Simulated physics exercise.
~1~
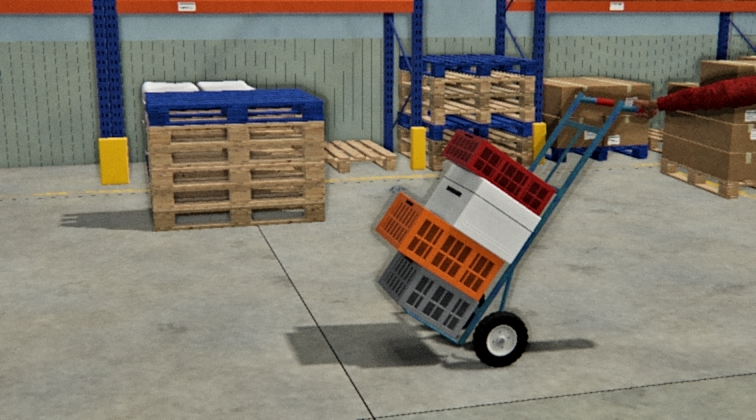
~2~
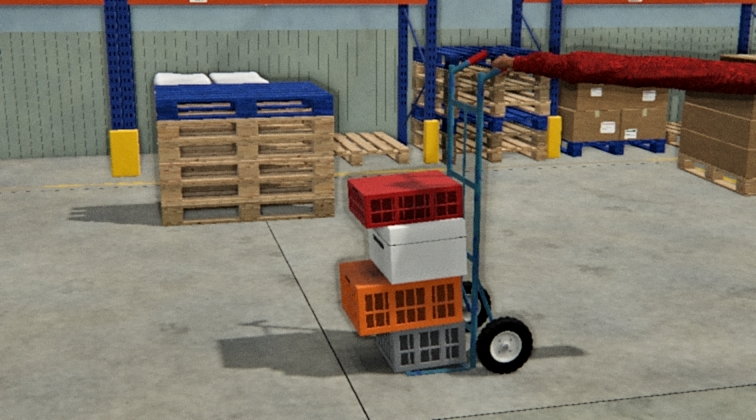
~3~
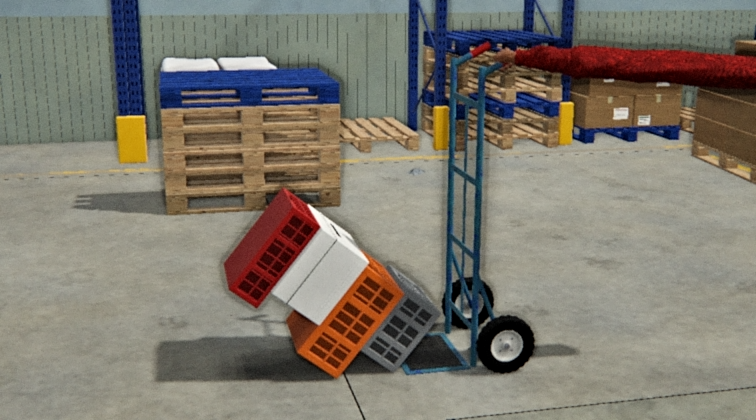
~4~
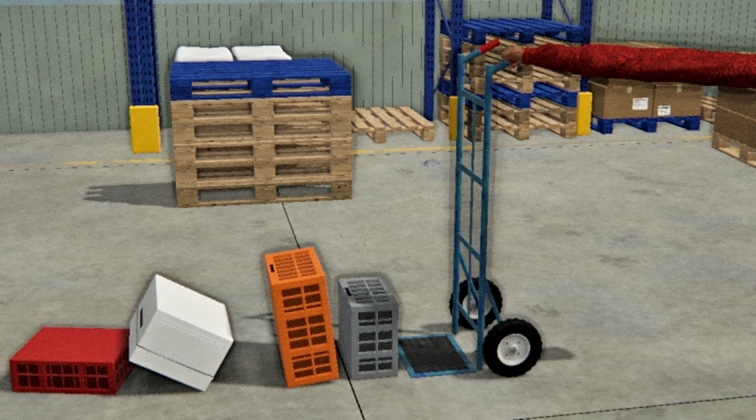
A blue hand truck, held by a red-sleeved arm, swings upright in a warehouse, and its stack of red, white, orange and grey containers tips forward off the toe plate to the left, ending spread across the floor beside the standing truck.
